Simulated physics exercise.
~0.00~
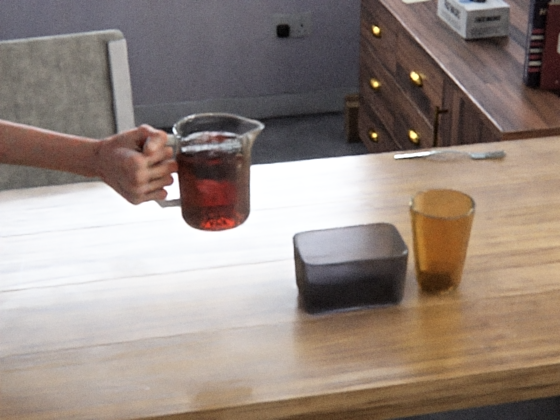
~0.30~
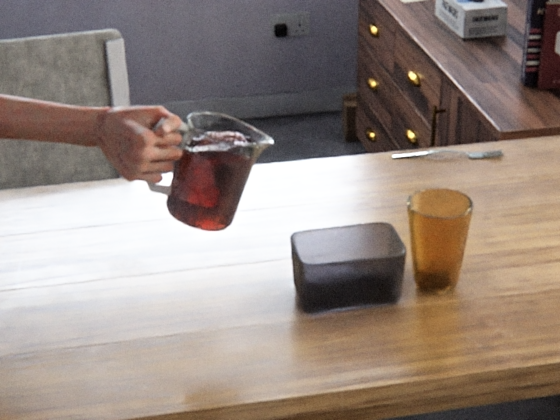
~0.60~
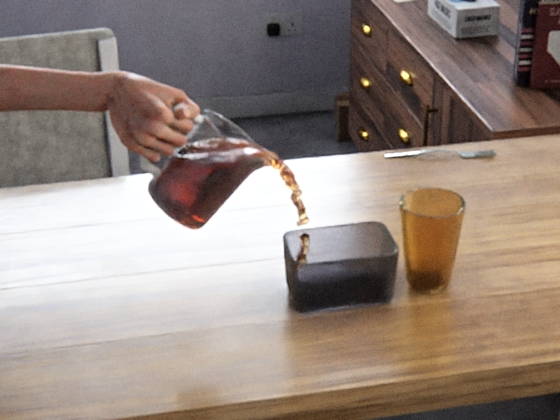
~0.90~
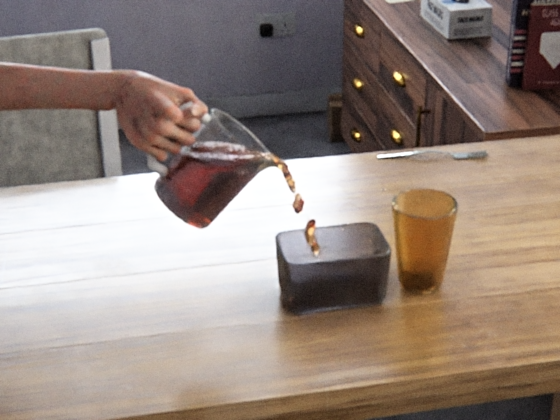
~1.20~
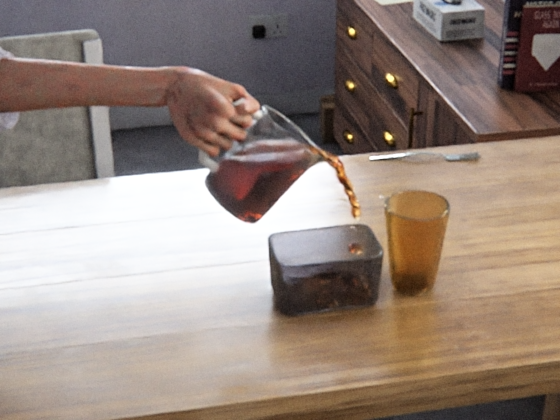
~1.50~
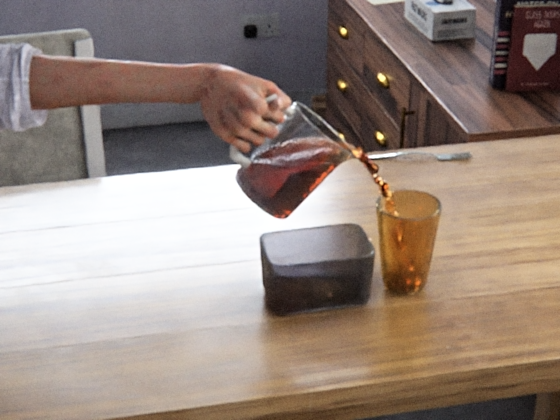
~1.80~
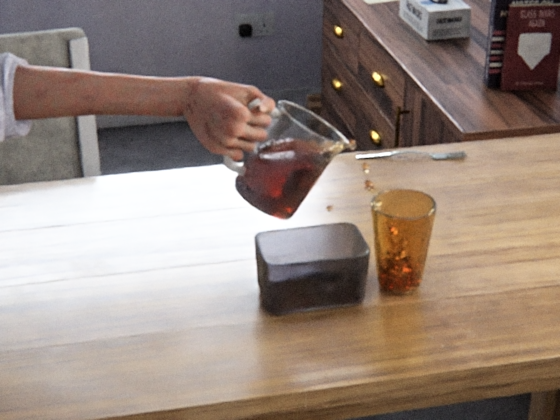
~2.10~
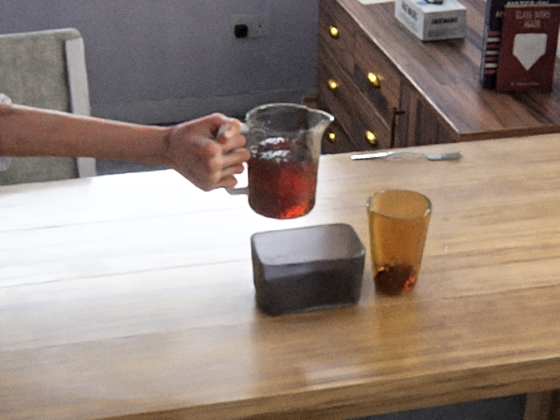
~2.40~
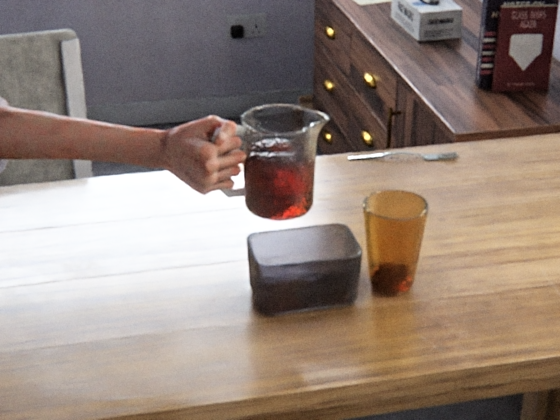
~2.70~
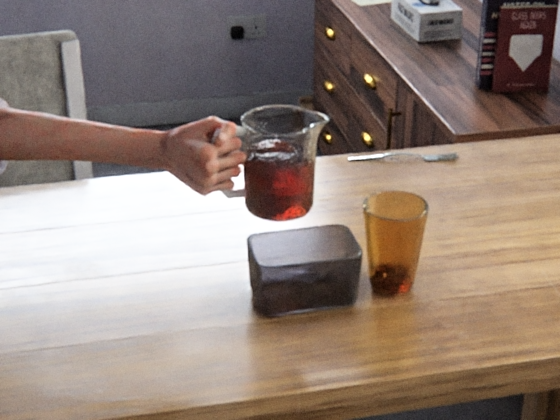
On a wooden table, a hand tilts a glass pitcher, pouring tea into a dark tub, then an amber tumbler, before righting it.
